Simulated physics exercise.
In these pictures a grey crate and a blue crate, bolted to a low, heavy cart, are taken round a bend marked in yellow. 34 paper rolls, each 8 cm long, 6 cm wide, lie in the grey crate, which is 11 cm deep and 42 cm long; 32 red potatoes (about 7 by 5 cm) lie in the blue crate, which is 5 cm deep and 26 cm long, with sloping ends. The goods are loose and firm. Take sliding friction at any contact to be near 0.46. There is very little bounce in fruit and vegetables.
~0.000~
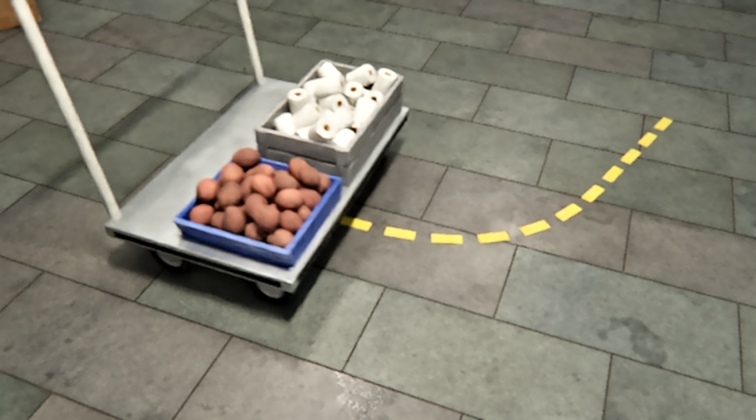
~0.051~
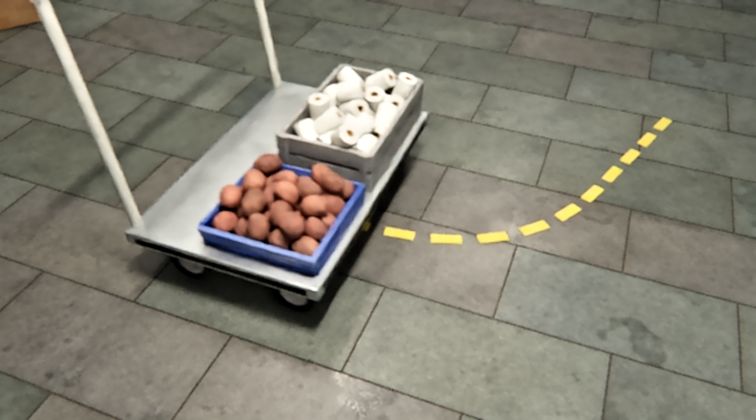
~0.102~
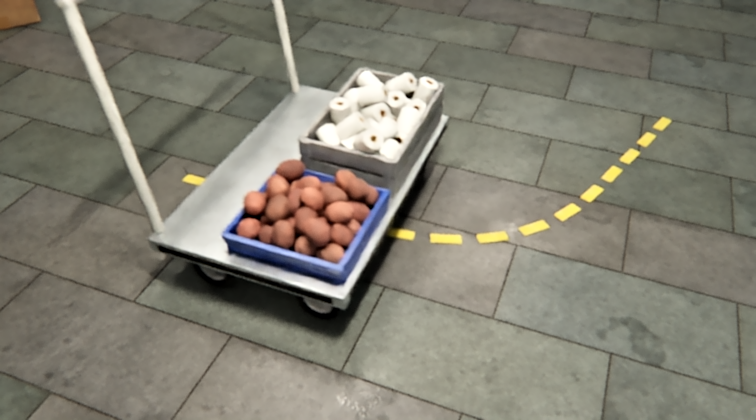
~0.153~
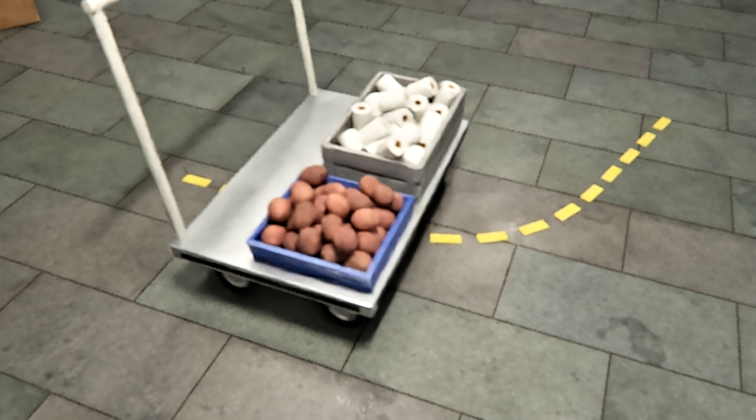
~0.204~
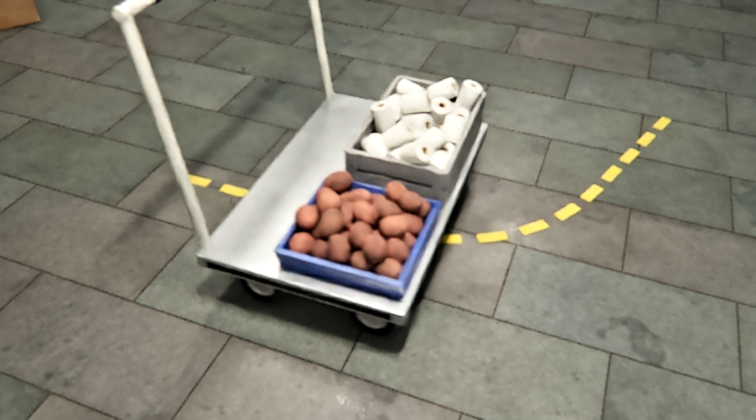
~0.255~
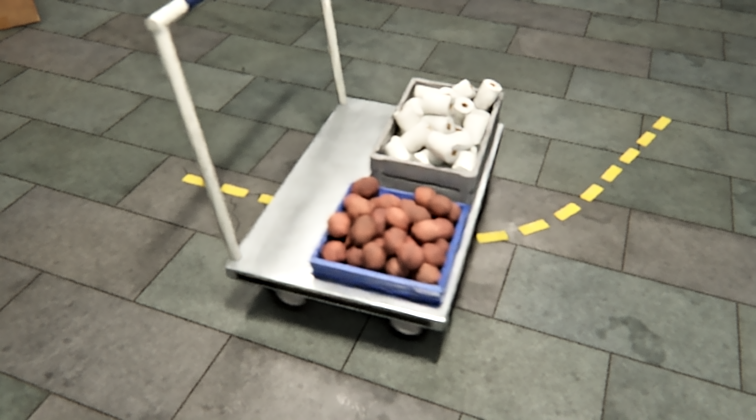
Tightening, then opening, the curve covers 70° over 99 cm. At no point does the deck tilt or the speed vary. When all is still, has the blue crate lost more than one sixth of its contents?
No.
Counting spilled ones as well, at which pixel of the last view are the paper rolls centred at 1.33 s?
Centre approx. at (666, 30).
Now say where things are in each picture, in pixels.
In the first frame (we follow the rim corner now nearest the camera), blue crate at (288, 250); grey crate at (348, 148); turned 0°, 0 cm rolled; nothing out yet.
In the second frame, blue crate at (314, 258); grey crate at (371, 154); turned 0°, 7 cm rolled.
In the third frame, blue crate at (341, 266); grey crate at (395, 159); turned 0°, 14 cm rolled.
In the fourth frame, blue crate at (369, 274); grey crate at (420, 165); turned 0°, 21 cm rolled.
In the fifth frame, blue crate at (401, 281); grey crate at (446, 170); turned 1°, 28 cm rolled.
In the sixth frame, blue crate at (441, 287); grey crate at (474, 173); turned 4°, 35 cm rolled; nothing out yet.
After 0.51 s, 1 of 34 out of the grey crate and 1 of 32 out of the blue crate.
After 0.66 s, 1 of 34 out of the grey crate and 1 of 32 out of the blue crate.
After 0.88 s, 1 of 34 out of the grey crate and 2 of 32 out of the blue crate.
When it is over (at 1.33 s), 2 of 34 out of the grey crate and 2 of 32 out of the blue crate. Asked share, 2 of 32, 6 per cent.
